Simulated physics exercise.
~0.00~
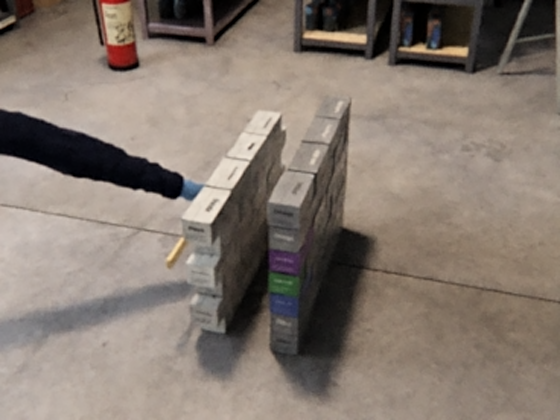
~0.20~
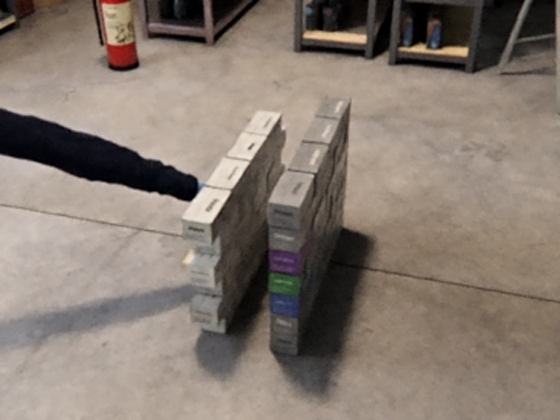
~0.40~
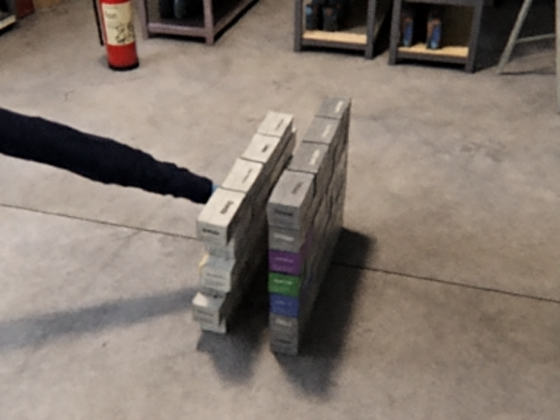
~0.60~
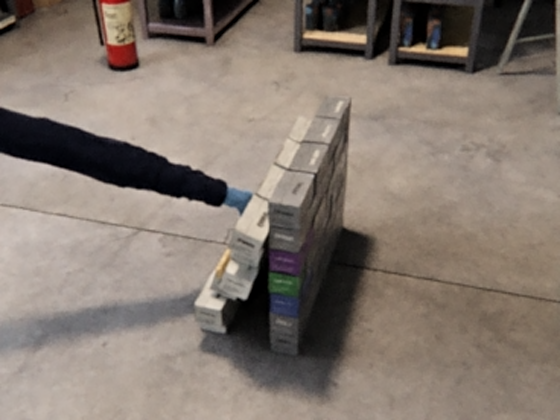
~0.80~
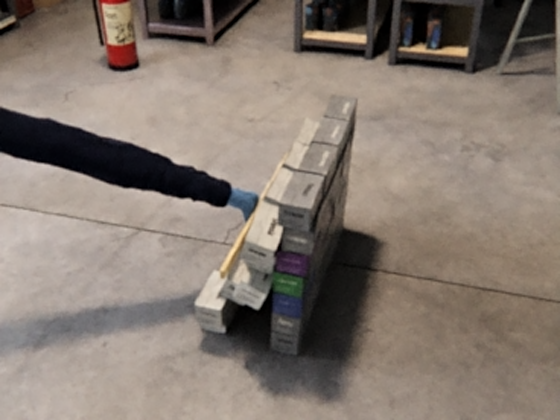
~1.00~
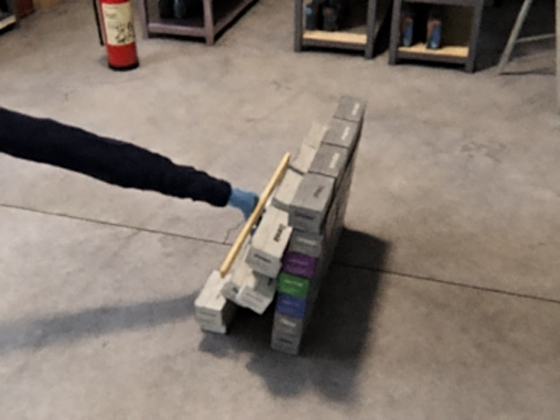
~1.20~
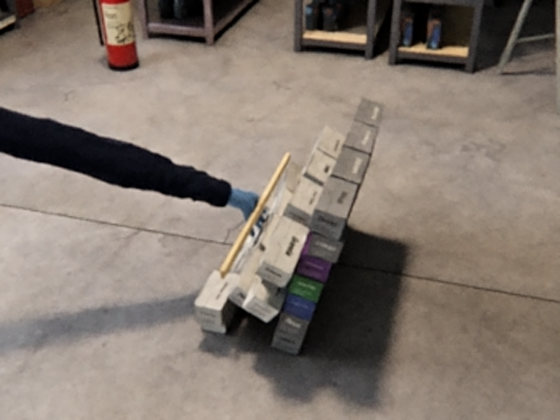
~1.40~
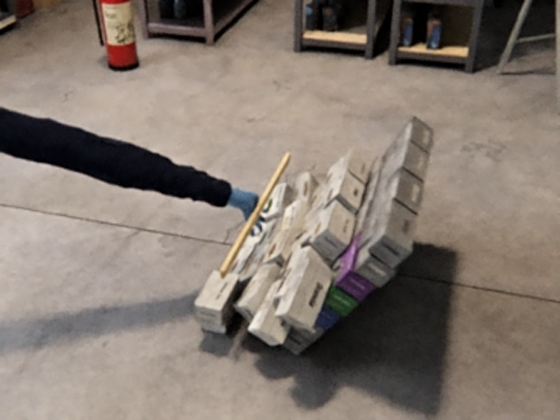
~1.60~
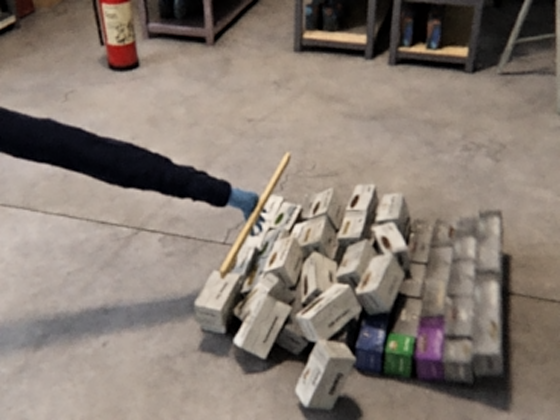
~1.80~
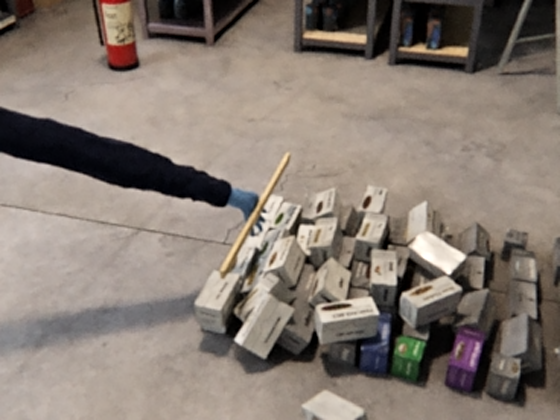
On a concrete floor in a workshop, a gloved hand pushes a pale wall of stacked packets rightward into a darker grey one, which tilts and topples to the right, leaving both collapsed in scattered heaps, the purple, green and blue packets on their sides.
